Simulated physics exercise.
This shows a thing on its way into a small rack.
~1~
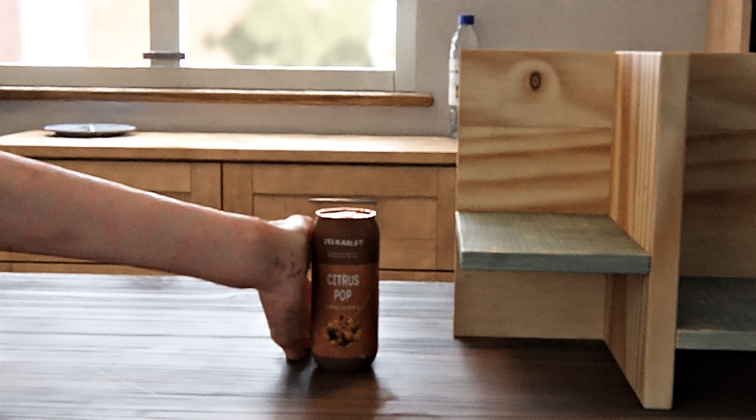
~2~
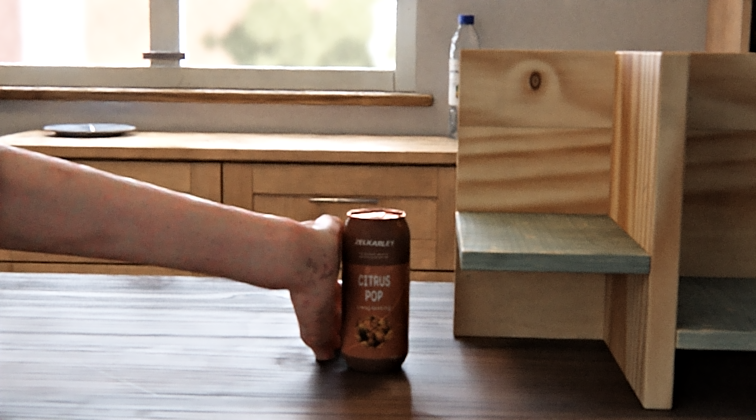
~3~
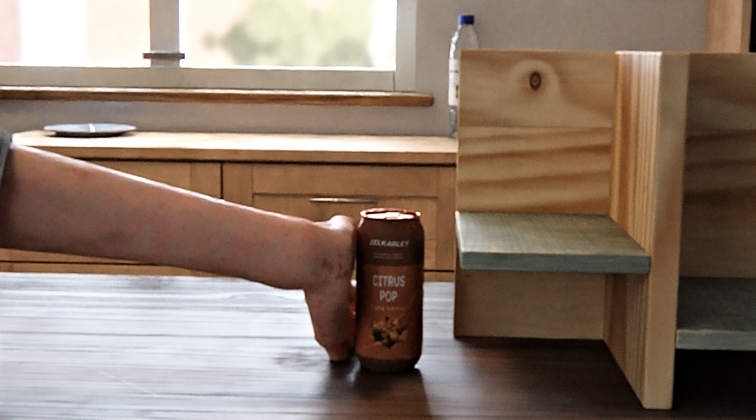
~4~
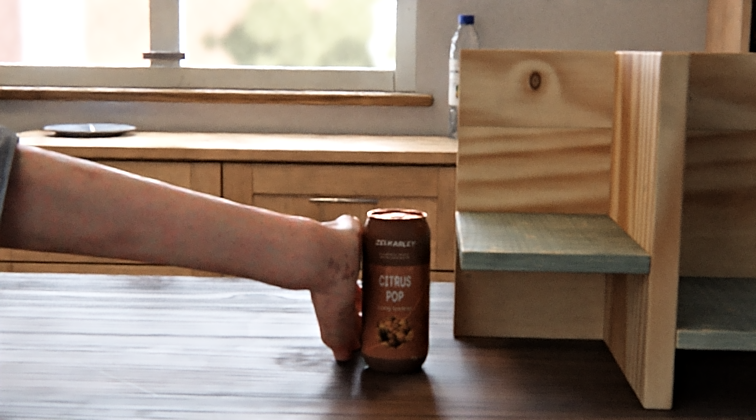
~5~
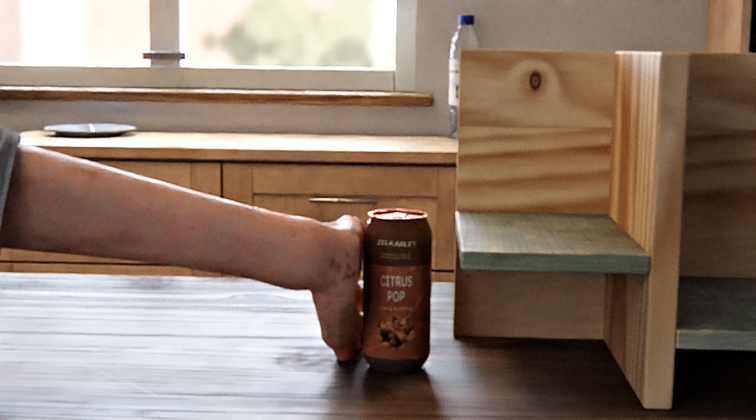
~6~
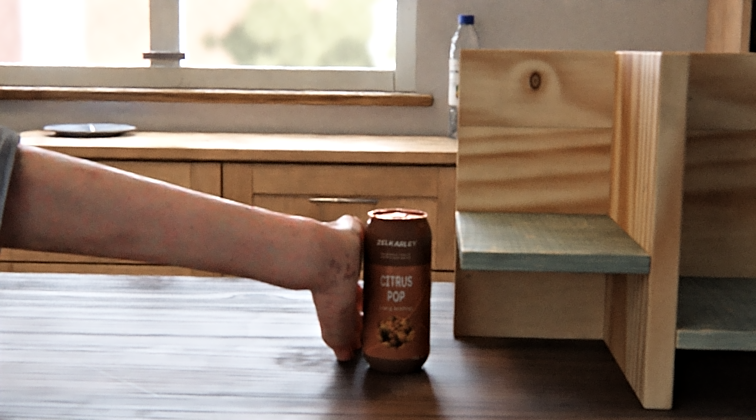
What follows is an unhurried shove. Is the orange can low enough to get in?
In the end the orange can stops at the shelf.
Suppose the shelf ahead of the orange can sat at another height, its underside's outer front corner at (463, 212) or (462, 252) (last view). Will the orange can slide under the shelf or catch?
Try by try, it clears the shelf; catches on the edge.
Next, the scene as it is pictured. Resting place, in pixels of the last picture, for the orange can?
Roughly at (423, 292).
Then, 0.22 s later than the last frame, orange can sliding up to the opening near (412, 292).
When it is over, the orange can catches on the edge, near (423, 292).
